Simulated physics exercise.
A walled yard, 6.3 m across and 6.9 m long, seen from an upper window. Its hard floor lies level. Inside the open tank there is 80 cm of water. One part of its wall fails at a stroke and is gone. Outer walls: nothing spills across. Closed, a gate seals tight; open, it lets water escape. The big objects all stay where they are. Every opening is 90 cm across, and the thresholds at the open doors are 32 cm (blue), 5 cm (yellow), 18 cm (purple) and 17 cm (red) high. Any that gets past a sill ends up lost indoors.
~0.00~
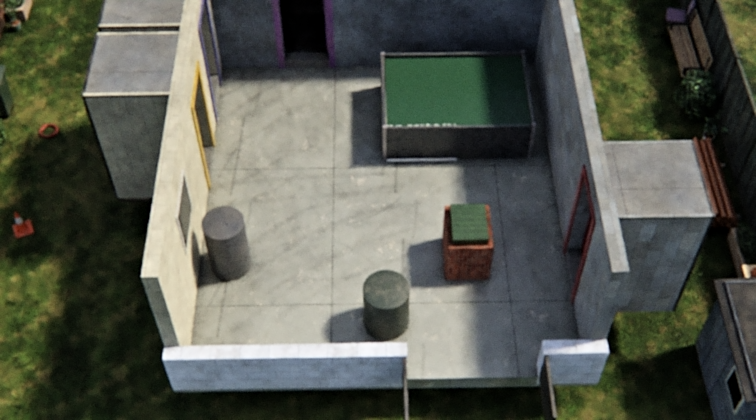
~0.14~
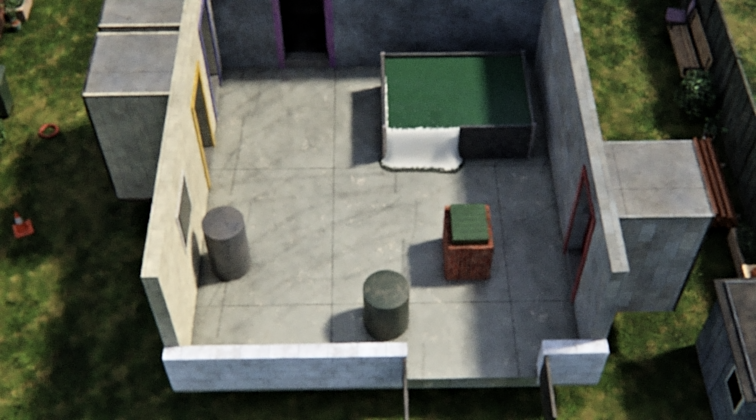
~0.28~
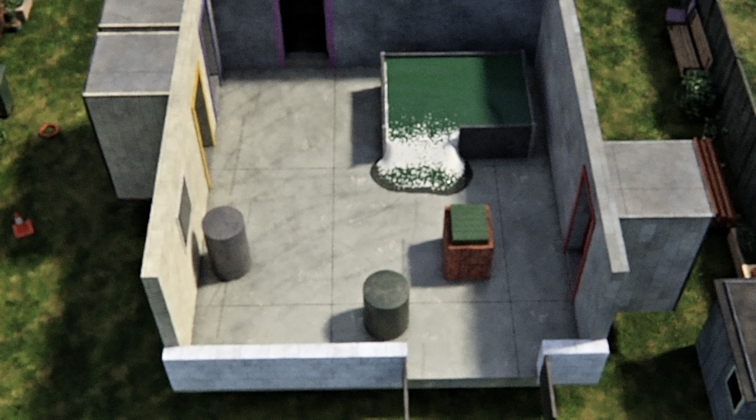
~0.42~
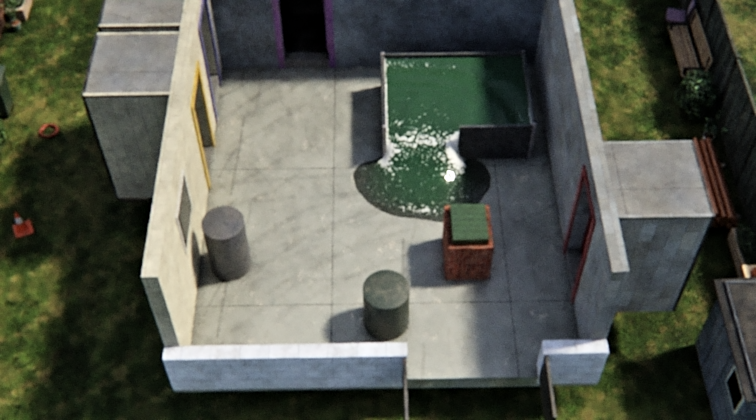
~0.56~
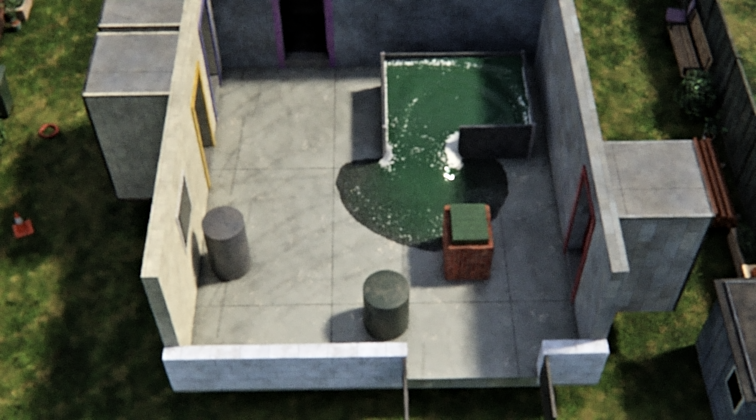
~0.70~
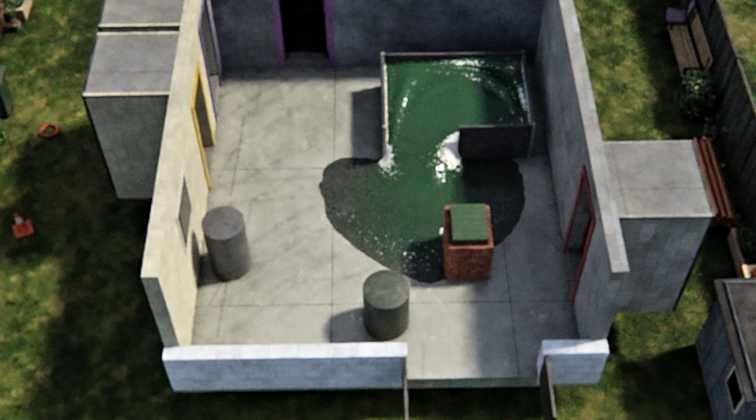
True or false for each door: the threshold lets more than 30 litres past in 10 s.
Blue door false, yellow door false, purple door false, red door false.
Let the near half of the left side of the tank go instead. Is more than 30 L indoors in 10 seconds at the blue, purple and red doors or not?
Blue short, purple short, red short.
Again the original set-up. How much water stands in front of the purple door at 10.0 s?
Roughly 7.5 cm deep.
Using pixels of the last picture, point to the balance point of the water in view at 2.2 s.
Near (427, 183).
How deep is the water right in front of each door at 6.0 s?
Centimetres: Blue 3 / yellow 2 / purple 1 / red 4.
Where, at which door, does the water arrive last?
The purple door.
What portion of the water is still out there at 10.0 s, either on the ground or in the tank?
74 %.
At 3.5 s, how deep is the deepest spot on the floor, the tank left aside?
About 36 cm.
After 1.4 s water covers 35 % of the floor and is deepest (46 cm) near (404, 161); blue door not reached, yellow door not reached, purple door not reached, red door 11 cm at the sill, 0 L in.
After 2.2 s water covers 55 % of the floor and is deepest (40 cm) near (389, 299); blue door not reached, yellow door not reached, purple door not reached, red door 13 cm at the sill, 0 L in.
After 3.5 s water covers 60 % of the floor and is deepest (36 cm) near (190, 359); blue door not reached, yellow door not reached, purple door not reached, red door 11 cm at the sill, 0 L in.
After 6.0 s water covers 90 % of the floor and is deepest (18 cm) near (219, 284); blue door 3 cm at the sill, 0 L in, yellow door 2 cm at the sill, 0 L in, purple door not reached, red door 4 cm at the sill, 0 L in.
After 10.0 s water covers 100 % of the floor and is deepest (11 cm) near (290, 367); blue door 6 cm at the sill, 0 L in, yellow door 6 cm at the sill, 3 L in, purple door 7 cm at the sill, 0 L in, red door 6 cm at the sill, 0 L in.
